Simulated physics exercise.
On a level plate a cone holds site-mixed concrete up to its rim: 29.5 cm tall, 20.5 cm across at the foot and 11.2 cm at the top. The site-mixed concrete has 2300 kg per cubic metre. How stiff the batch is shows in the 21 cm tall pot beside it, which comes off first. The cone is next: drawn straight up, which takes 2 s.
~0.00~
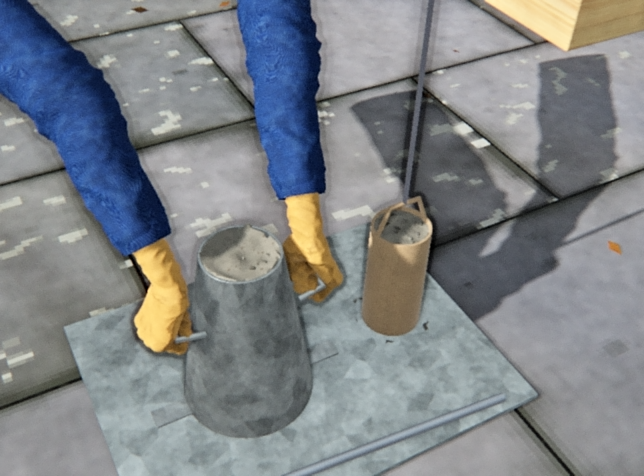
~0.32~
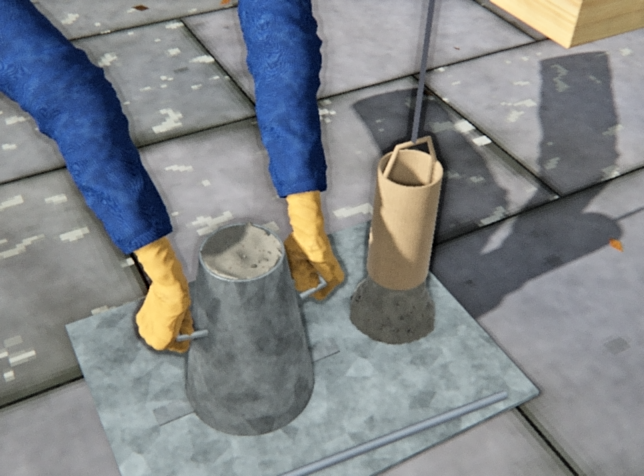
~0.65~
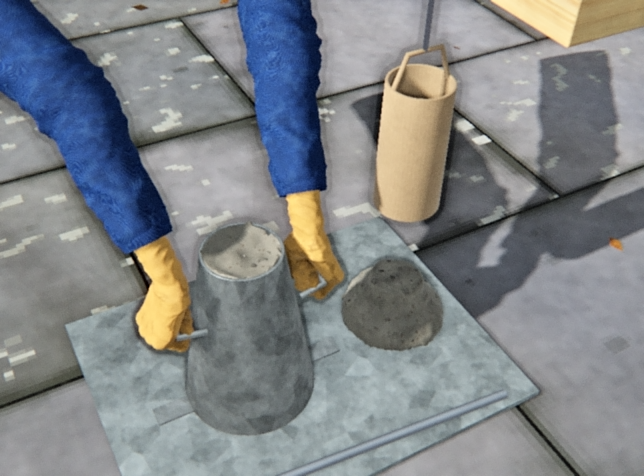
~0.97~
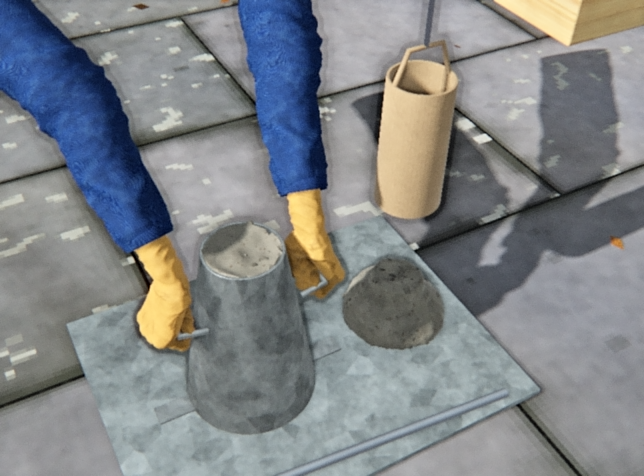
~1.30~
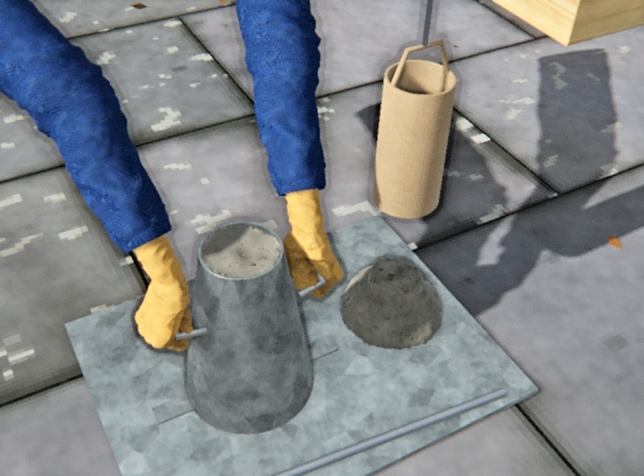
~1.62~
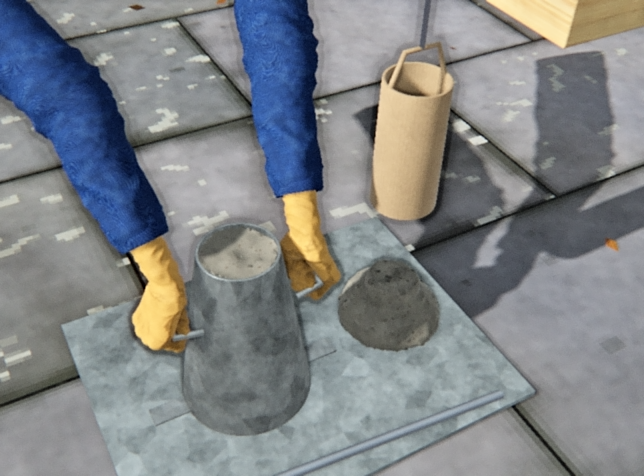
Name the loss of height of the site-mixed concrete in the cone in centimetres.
It comes to near 17 cm.
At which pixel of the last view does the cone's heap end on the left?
Near (142, 393).
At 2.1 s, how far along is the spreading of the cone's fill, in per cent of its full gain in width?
Some 50 per cent.
By 2.1 s, the cone is up 6.4 cm; the site-mixed concrete has come down 9.7 cm to 20 cm and is 28 cm wide.
By 2.6 s, the cone is up 18 cm; the site-mixed concrete has come down 17 cm to 13 cm and is 34 cm wide.
By 3.1 s, the cone is up 29 cm; the site-mixed concrete has come down 17 cm to 13 cm and is 34 cm wide.
By 3.7 s, the cone is clear; the site-mixed concrete has come down 17 cm to 13 cm and is 34 cm wide.
By 4.3 s, at rest, the cone is clear; the site-mixed concrete has come down 17 cm to 13 cm and is 34 cm wide.
